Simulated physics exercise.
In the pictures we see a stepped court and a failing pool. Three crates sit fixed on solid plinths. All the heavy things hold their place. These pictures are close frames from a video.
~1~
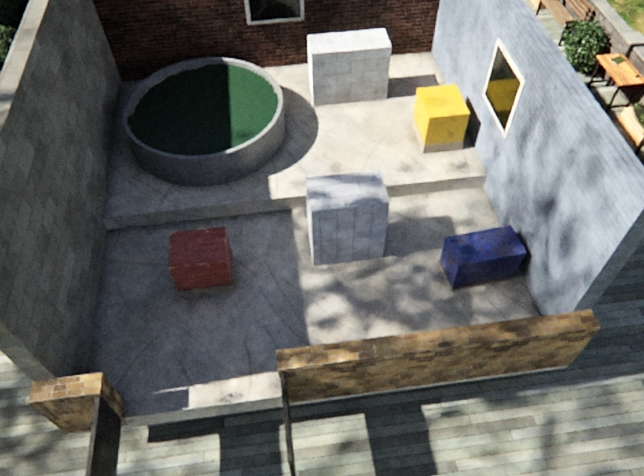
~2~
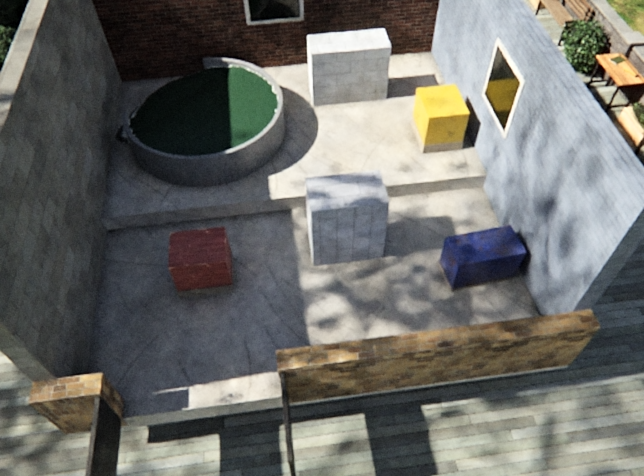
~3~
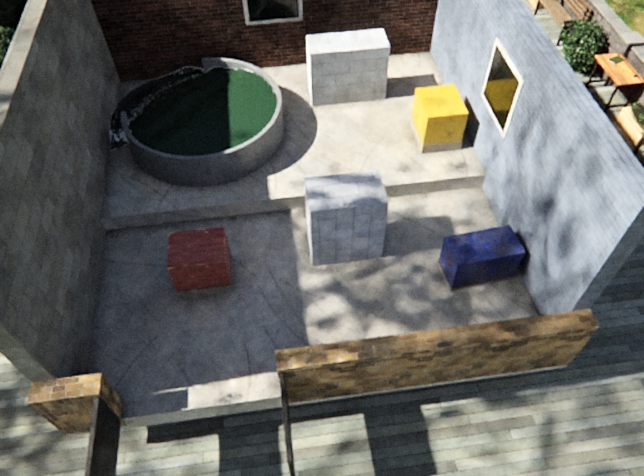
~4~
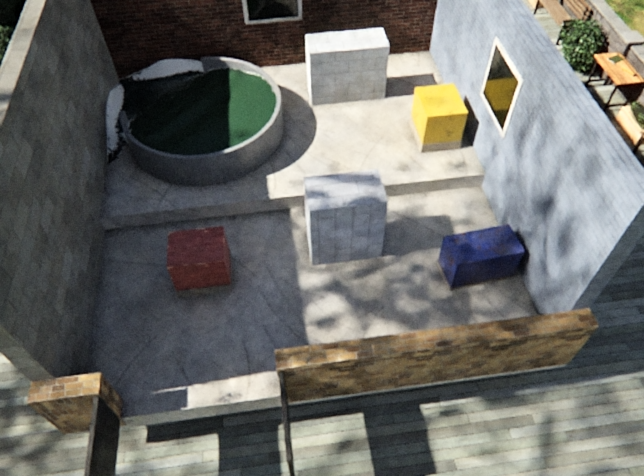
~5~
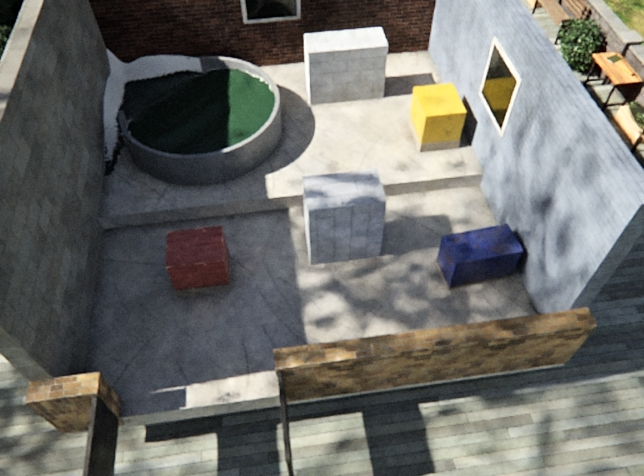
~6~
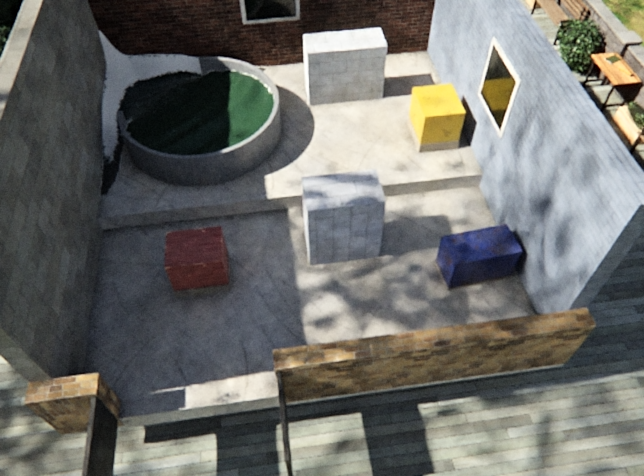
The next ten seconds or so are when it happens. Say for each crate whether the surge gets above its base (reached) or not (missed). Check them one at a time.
Blue crate: Reached; yellow crate: Missed; red crate: Missed.
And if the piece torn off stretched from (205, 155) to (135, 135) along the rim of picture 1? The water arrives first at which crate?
That would be the red crate, reached first.
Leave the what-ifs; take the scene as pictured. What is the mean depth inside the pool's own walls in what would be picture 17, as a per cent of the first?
Roughly 60 percent.
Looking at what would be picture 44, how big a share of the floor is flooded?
Roughly 60 %.
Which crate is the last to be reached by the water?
It's the crate marked blue.
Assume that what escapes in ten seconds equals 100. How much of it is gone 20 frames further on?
I'd put it at 10 per cent.
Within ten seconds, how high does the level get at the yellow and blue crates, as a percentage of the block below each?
Peak levels: Approx. 70 % then 160 %.
A moment on, water covers 15 % of the floor; the blue crate not reached, the yellow crate not reached, the red crate not reached.
Next, water covers 20 % of the floor; the blue crate not reached, the yellow crate not reached, the red crate water round its plinth.
Then, water covers 40 % of the floor; the blue crate not reached, the yellow crate not reached, the red crate water round its plinth.
Later, water covers 60 % of the floor; the blue crate water round its plinth, the yellow crate water round its plinth, the red crate water round its plinth.
In the end, water covers 85 % of the floor; the blue crate was topped, the yellow crate stayed above the water, the red crate stayed above the water.
